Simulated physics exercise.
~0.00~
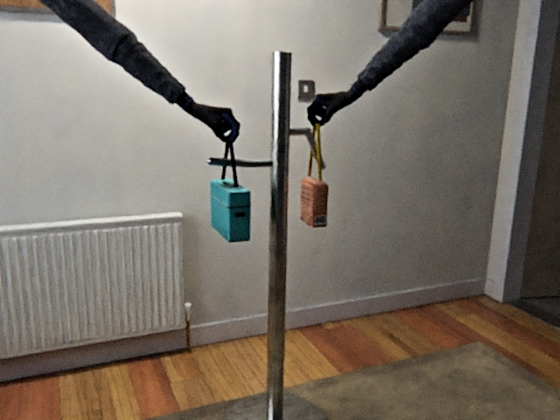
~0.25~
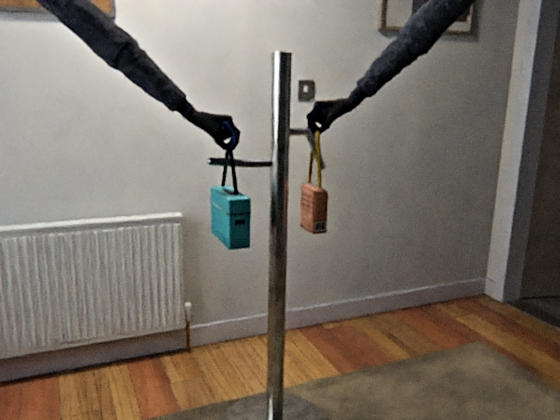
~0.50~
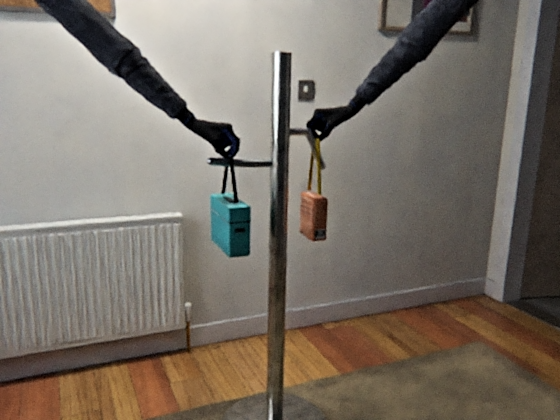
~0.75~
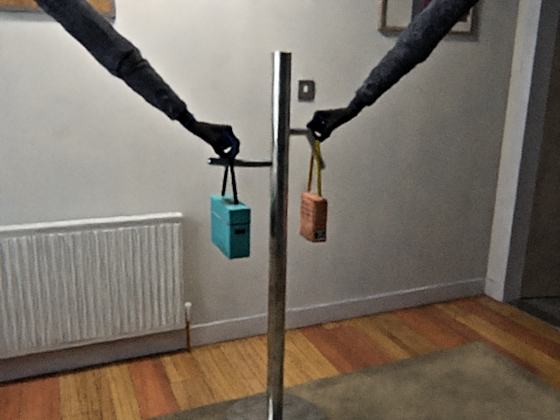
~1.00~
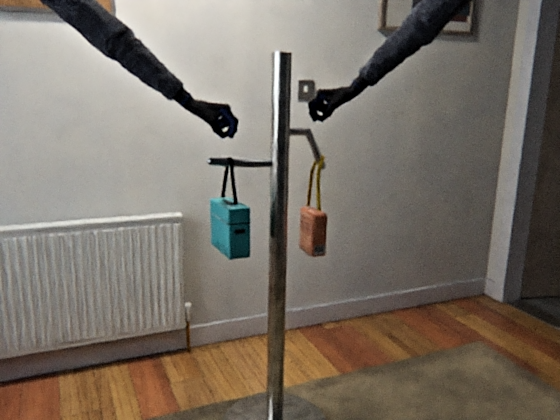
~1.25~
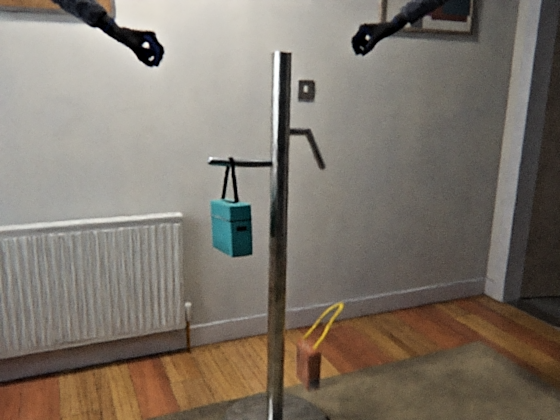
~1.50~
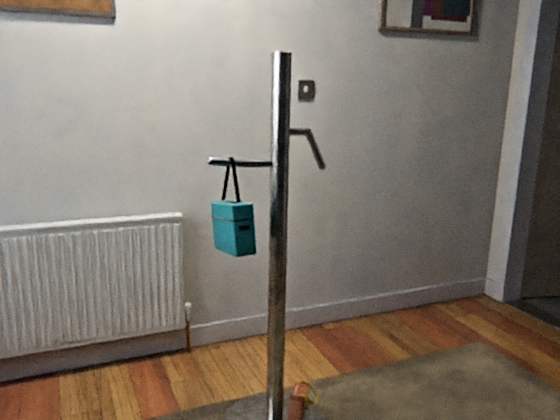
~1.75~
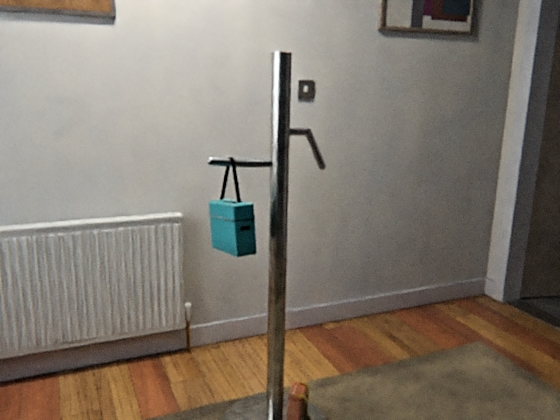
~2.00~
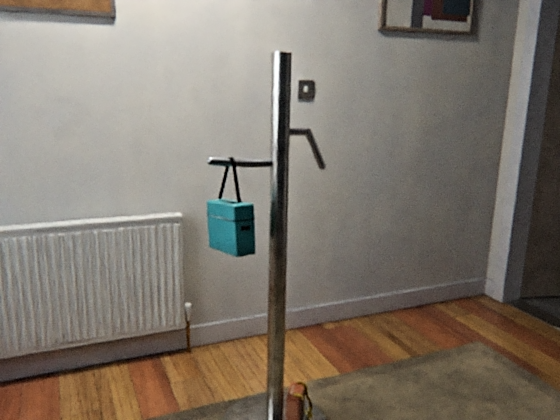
Two hands lowering turquoise case and orange pouch onto post's pegs and letting go, pouch dropping to floor, case staying hung.
